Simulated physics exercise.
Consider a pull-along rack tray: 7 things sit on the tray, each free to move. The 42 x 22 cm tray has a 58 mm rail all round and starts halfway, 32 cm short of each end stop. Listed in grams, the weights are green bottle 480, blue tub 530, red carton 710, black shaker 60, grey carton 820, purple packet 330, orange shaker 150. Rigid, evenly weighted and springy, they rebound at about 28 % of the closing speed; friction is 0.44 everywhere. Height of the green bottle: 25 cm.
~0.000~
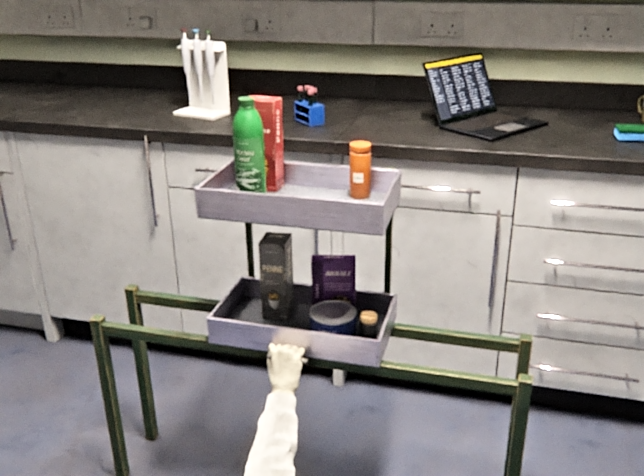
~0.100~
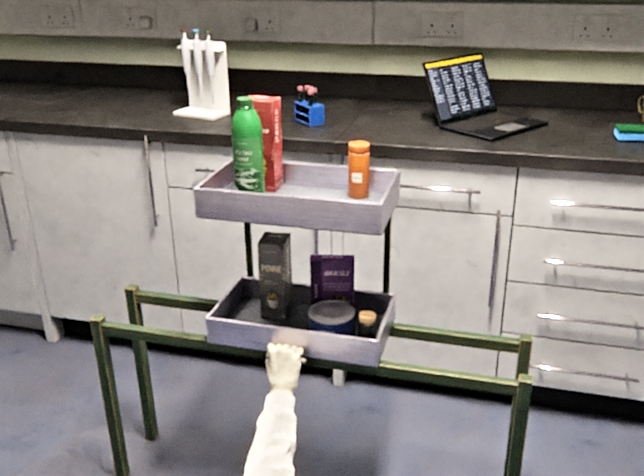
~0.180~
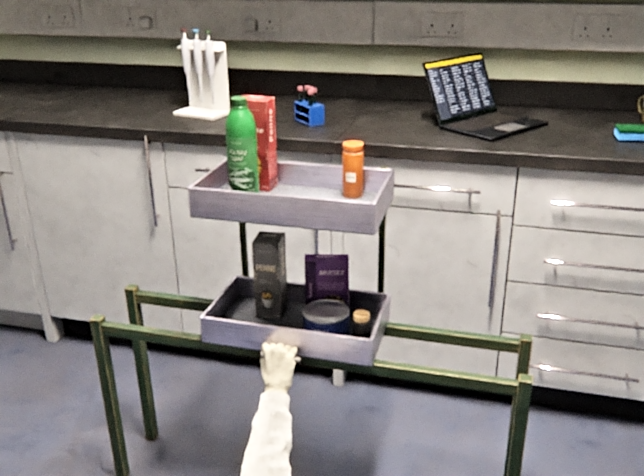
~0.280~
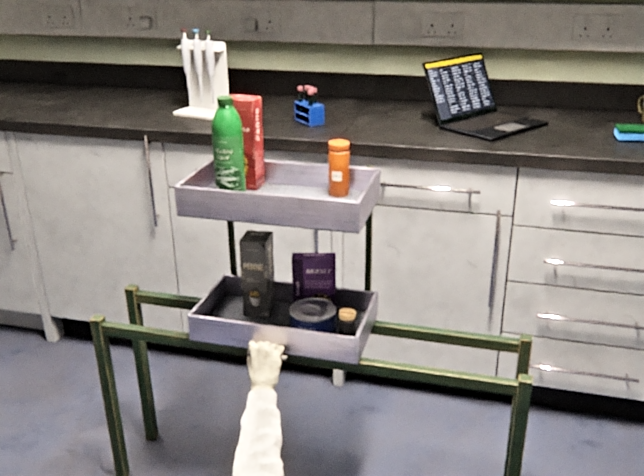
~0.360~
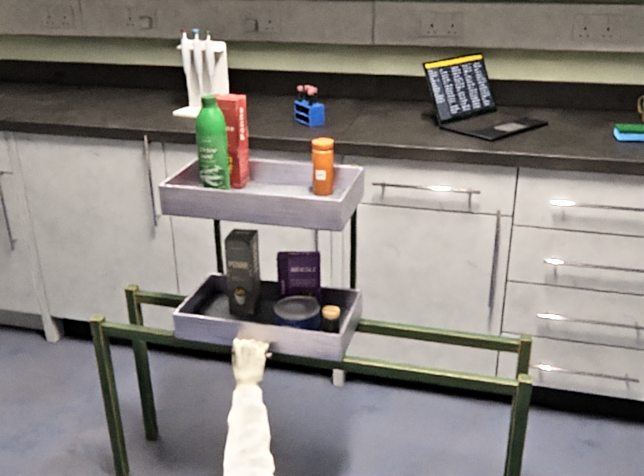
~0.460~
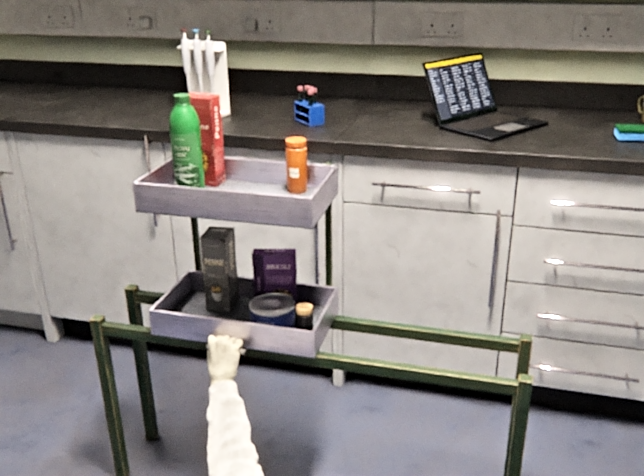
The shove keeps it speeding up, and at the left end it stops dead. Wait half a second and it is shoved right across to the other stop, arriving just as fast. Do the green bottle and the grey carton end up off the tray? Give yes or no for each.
Green bottle - yes, grey carton - yes.
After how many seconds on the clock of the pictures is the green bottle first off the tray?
I'd put it at some 0.8 s.
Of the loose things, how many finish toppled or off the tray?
The tally is 5.
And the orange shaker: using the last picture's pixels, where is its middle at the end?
Around (474, 221).
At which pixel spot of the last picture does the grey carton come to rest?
Around (157, 450).
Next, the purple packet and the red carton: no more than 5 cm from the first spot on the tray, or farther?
As for the purple packet, it remains where it was, and the red carton winds up somewhere else.
Around 0.76 s, tray has slid 32 cm left; green bottle at 25° to upright near (95, 138); grey carton at 18° to upright near (135, 258); black shaker at 33° to upright.
Around 1.46 s, tray has slid 28 cm left; green bottle and grey carton now off the tray; orange shaker on its side; black shaker on its side.
Around 2.16 s, tray has slid 13 cm right; orange shaker on its side; black shaker on its side; red carton at 25° to upright.
Around 2.46 s, tray has slid 32 cm right; orange shaker on its side; black shaker on its side; blue tub shifted 4 cm.
Finally (4.6 s), off the tray, green bottle and grey carton; on their side or leaning hard on the tray, red carton, black shaker and orange shaker; the other 2 still in place (within 5 cm). In the last view, green bottle near (86, 453), grey carton near (157, 450).
